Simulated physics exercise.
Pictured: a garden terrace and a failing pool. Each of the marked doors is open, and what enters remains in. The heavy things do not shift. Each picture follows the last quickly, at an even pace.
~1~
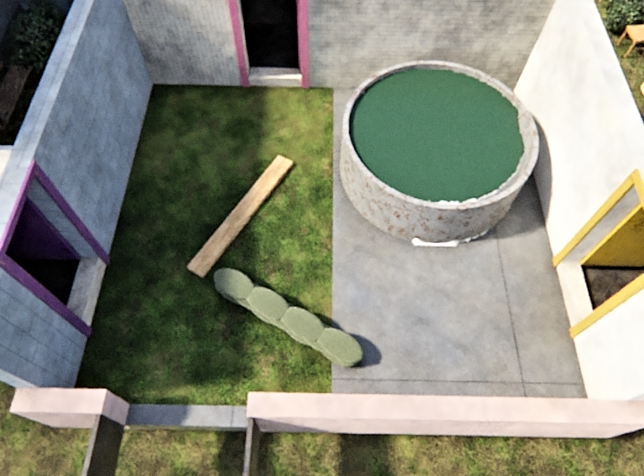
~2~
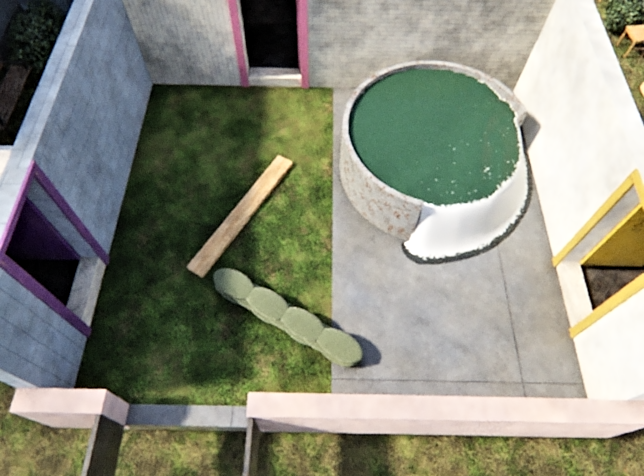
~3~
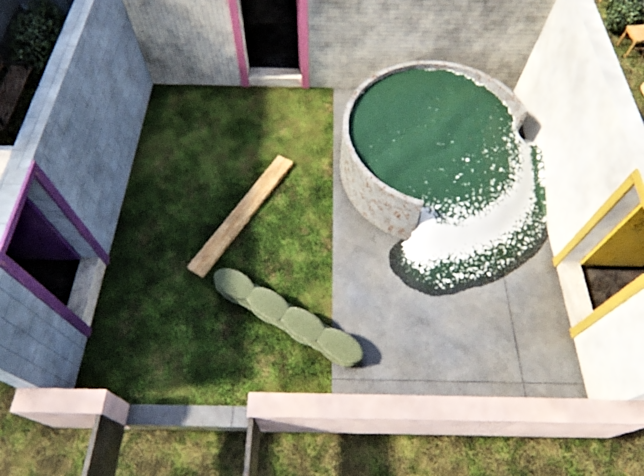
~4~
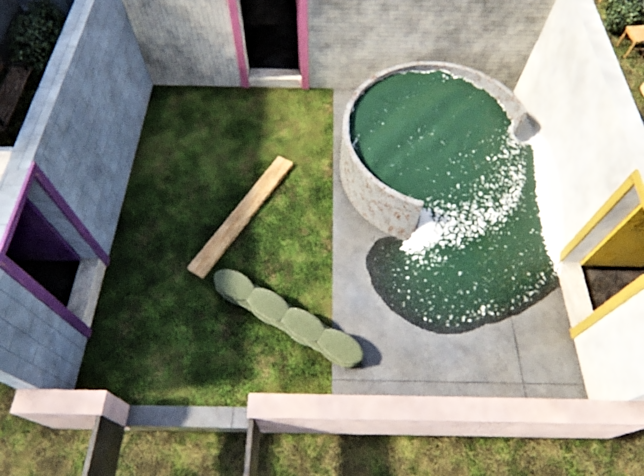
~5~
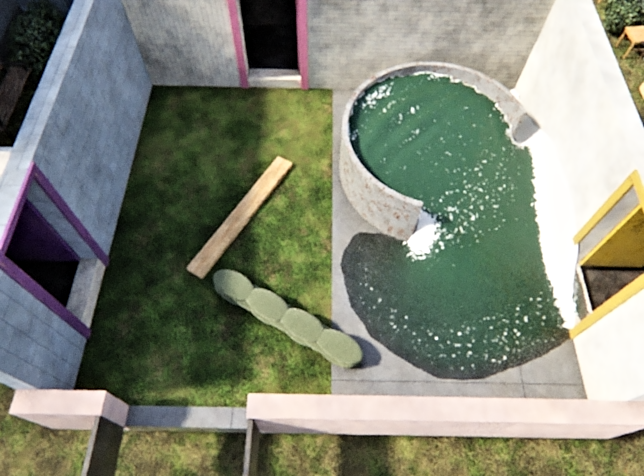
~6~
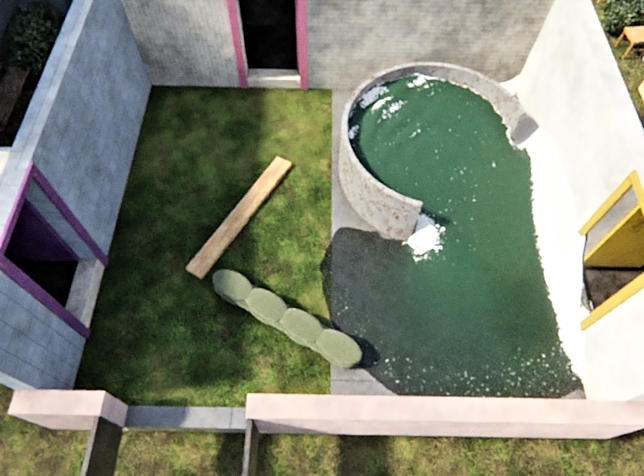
In the video, the front wall of a round pool of green water gives way in a walled garden, and water pours through the gap with white foam, spreading across the grey paving beside the grass, plank and hedge.
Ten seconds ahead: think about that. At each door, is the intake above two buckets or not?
Purple door: Not above, yellow door: Above, pink door: Not above.
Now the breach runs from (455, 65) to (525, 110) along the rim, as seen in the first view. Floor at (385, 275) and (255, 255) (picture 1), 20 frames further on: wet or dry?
Point one not reached; point two not reached.
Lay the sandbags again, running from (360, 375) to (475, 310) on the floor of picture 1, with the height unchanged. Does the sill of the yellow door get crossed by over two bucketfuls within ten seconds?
Looks like the yellow door gets past it after all.
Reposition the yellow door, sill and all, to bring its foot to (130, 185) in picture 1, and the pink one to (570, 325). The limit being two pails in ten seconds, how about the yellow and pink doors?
As I see it, the yellow door remains within bounds while the pink door overshoots the mark.
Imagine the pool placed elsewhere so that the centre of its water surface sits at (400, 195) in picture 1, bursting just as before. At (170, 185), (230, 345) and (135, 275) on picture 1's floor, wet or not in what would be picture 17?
Bone-dry, soaked, bone-dry.
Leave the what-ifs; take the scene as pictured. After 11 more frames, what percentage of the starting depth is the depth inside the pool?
That comes to about 34 per cent.
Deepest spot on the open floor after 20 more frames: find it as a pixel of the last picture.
About at (359, 408).
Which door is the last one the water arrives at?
The purple door.
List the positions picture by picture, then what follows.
The first picture shows still water in the round pool at (439, 131).
In the second picture, the front is at a hidden place, out from the gap at (500, 210).
In the third picture, the front is at a hidden place, out from the gap at (499, 210).
In the fourth picture, the front is at a hidden place, out from the gap at (498, 213).
In the fifth picture, water pours out at (497, 214) and has run to (513, 93).
In the sixth picture, the front is at a hidden place, out from the gap at (496, 214).
A moment on, water covers 35 % of the floor; the purple door not reached, the yellow door over two buckets in, the pink door not reached.
Next, water covers 40 % of the floor; the purple door not reached, the yellow door far over two buckets in, the pink door wet at the sill, nothing in.
Then, water covers 80 % of the floor; the purple door wet at the sill, nothing in, the yellow door far over two buckets in, the pink door wet at the sill, nothing in.
Later, water covers 95 % of the floor; the purple door wet at the sill, nothing in, the yellow door far over two buckets in, the pink door wet at the sill, nothing in.
In the end, water covers 95 % of the floor; the purple door wet at the sill, nothing in, the yellow door far over two buckets in, the pink door under two buckets in.
